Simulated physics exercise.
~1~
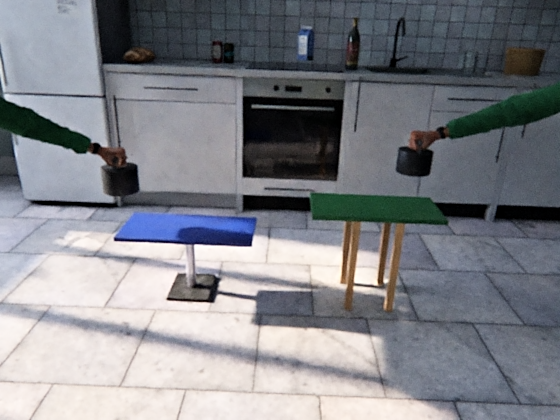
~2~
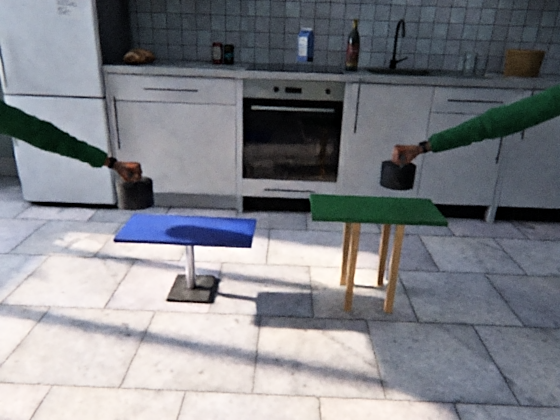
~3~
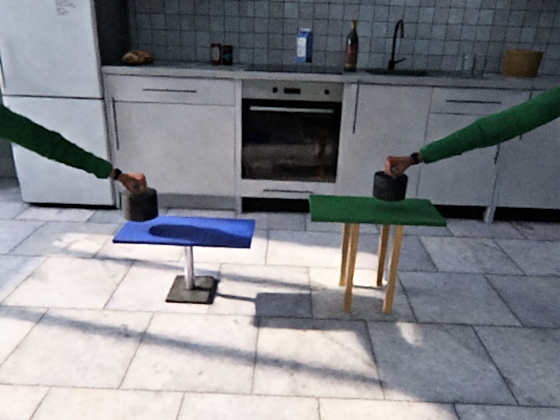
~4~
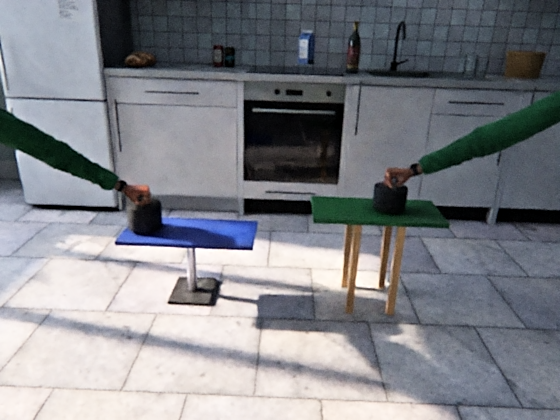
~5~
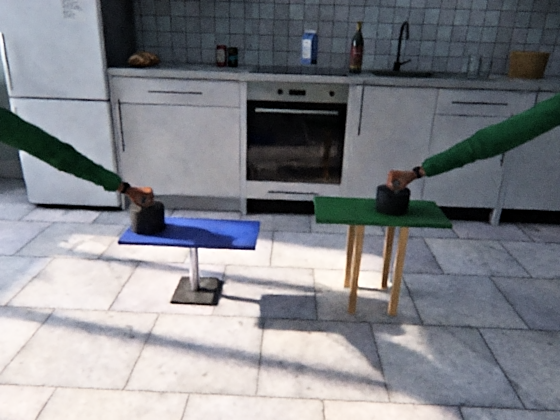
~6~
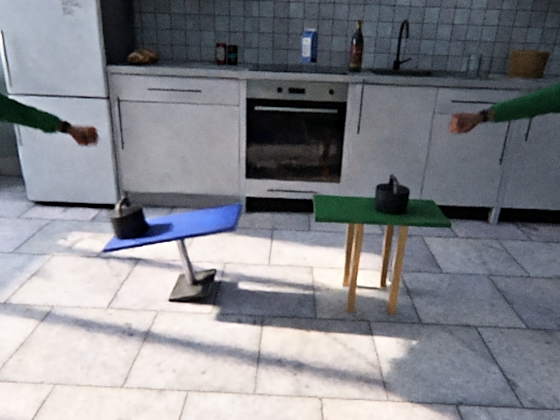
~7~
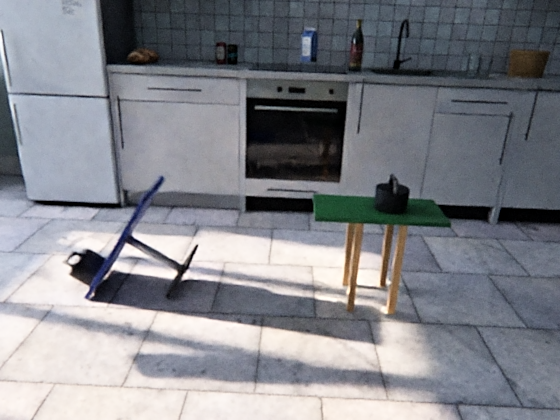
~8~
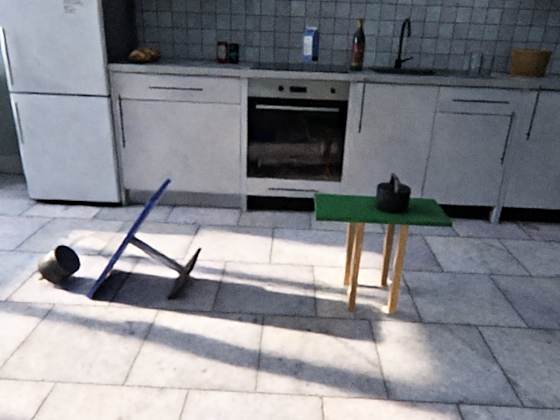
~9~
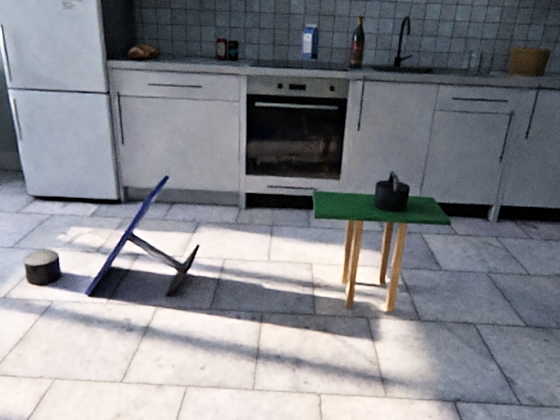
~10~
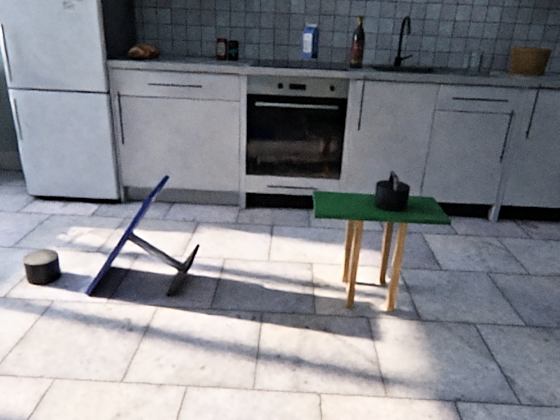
In a sunlit kitchen, two hands lowered dark pots onto a blue table at left and a green one at right, then let go; the blue table toppled left, dropping its pot upside down on the floor, while the green one stood steady.
